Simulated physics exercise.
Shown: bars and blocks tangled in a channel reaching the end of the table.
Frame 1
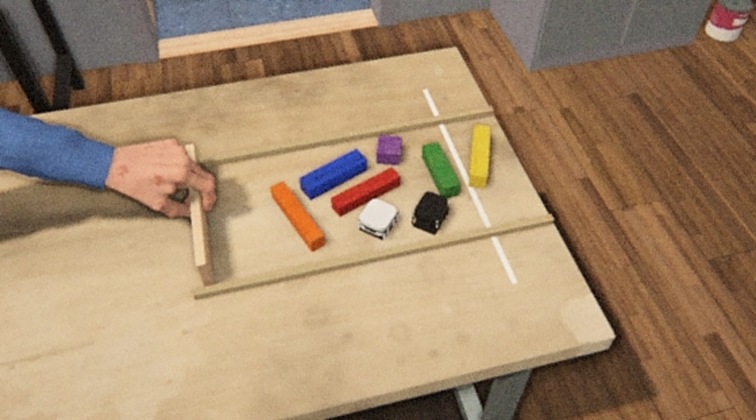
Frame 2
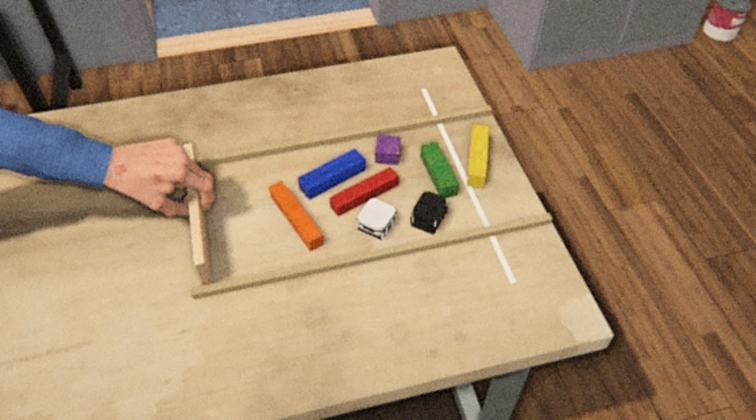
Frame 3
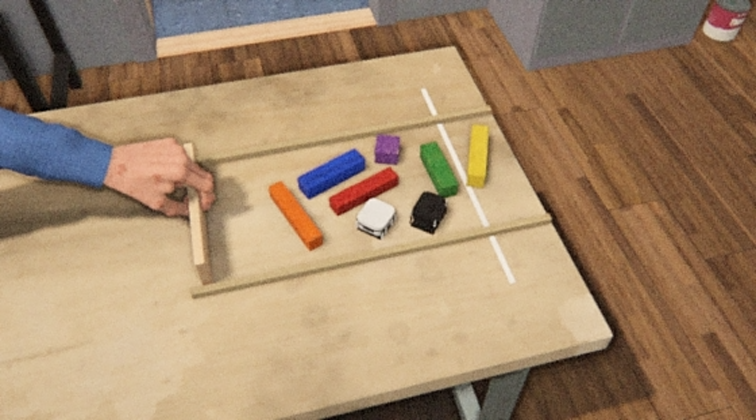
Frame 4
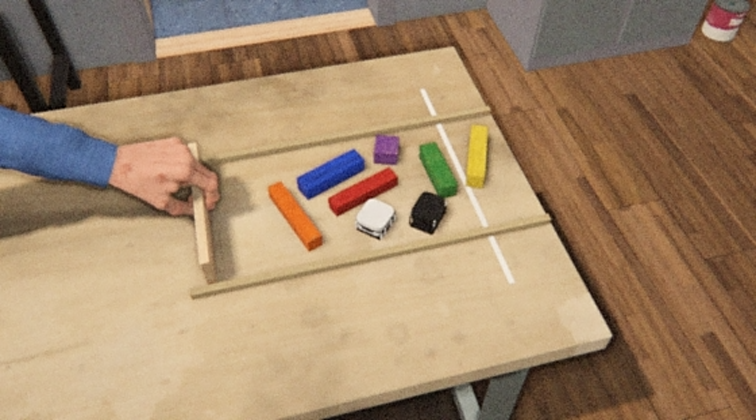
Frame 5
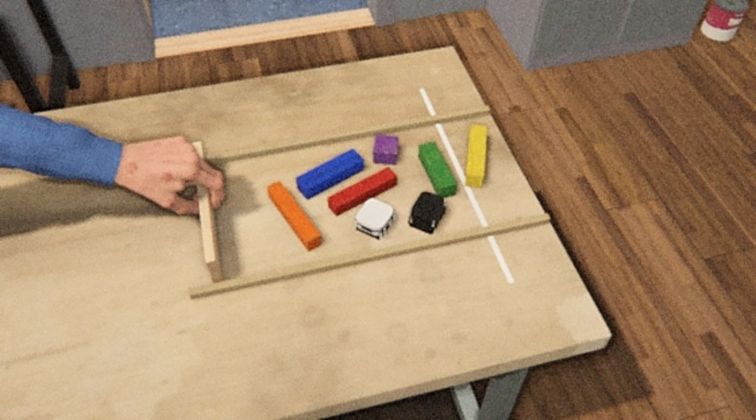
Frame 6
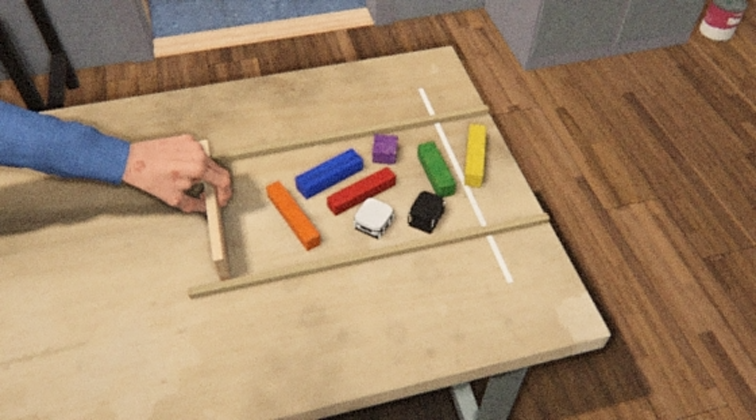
A hand sliding an upright board slightly right along a wooden channel on a table, the coloured bars and blocks staying still.
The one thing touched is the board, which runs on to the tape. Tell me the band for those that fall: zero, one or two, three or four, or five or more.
After the push, one or two are missing from the table.
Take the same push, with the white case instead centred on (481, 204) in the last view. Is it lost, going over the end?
As for the white case, it keeps its place.
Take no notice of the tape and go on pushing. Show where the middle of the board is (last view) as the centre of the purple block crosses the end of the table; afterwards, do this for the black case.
The middle is at (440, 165) when it's the purple block, and at (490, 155) when it's the black case.
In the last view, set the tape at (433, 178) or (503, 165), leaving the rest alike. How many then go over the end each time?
It would be 0 and 7.
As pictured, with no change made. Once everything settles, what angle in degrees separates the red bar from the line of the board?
About 30°.
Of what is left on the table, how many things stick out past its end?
3, I think.
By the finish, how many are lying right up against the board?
The number is 1.
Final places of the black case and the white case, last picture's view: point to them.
Final positions - black case around (513, 207), white case around (501, 190).
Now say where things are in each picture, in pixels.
In the first picture, yellow bar (480, 156); green bar (440, 170); black case (431, 213); board (199, 212); tape (464, 174).
In the second picture, green bar (439, 170); purple block (388, 150).
In the third picture, black case (429, 212); red bar (364, 191).
In the fourth picture, yellow bar (477, 156); white case (375, 220).
In the fifth picture, green bar (437, 170); blue stick (331, 174).
In the sixth picture, yellow bar (475, 155); green bar (436, 169); black case (426, 212); board (214, 208); tape (460, 173).
Early on, none off yet; yellow bar at rest near (475, 155); green bar at rest near (436, 169); black case at rest near (426, 212).
A while later, none off yet; yellow bar moving near (482, 156); green bar travelled a little near (461, 164); black case travelled about its own width near (458, 212).
Finally, the number that fall off is one or two; lost, purple block and yellow bar.
